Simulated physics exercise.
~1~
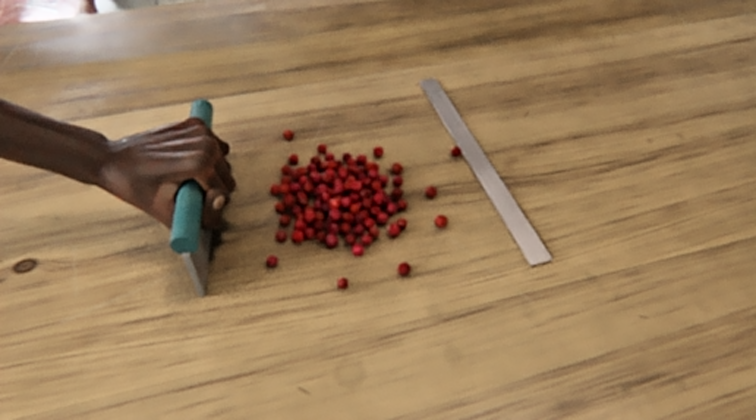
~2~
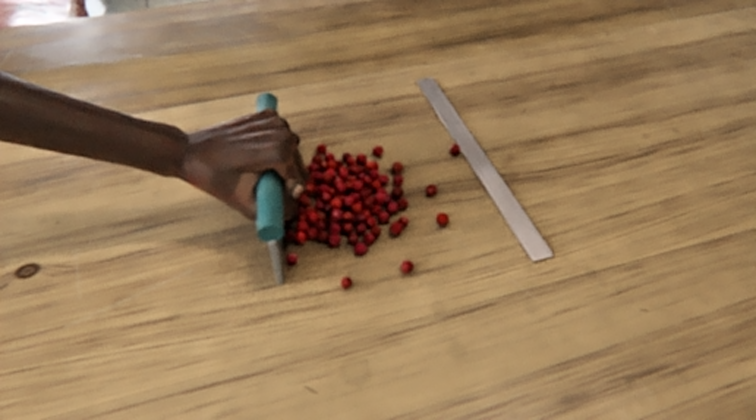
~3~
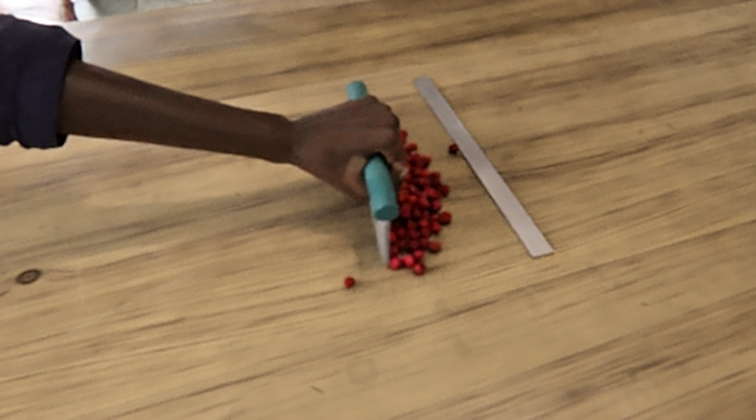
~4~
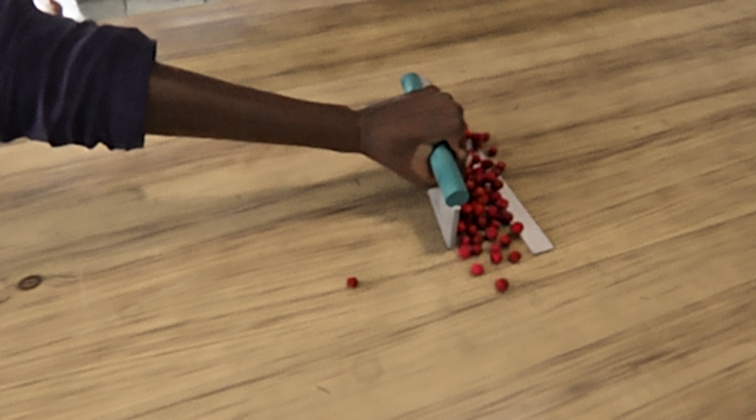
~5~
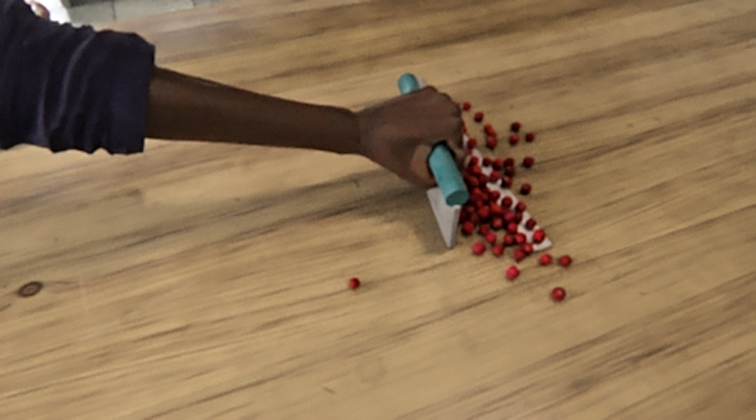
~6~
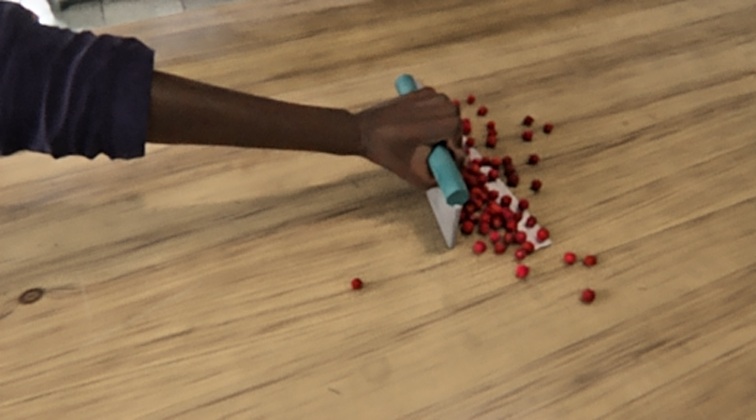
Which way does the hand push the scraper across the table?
It pushes the scraper to the right, toward the flat metal strip.
On a wooden tabletop, a loose pile of small red berries lies between a hand gripping a scraper with a teal handle and a thin flat metal strip set at a slant. The hand pushes the scraper to the right into the pile, bunching the berries together and leaving a stray one behind. The blade drives them on to the strip and then stops. Several berries roll on past the strip and scatter to the right. At the end, the scraper stands still, with many berries crowded between it and the strip and others spread beyond.
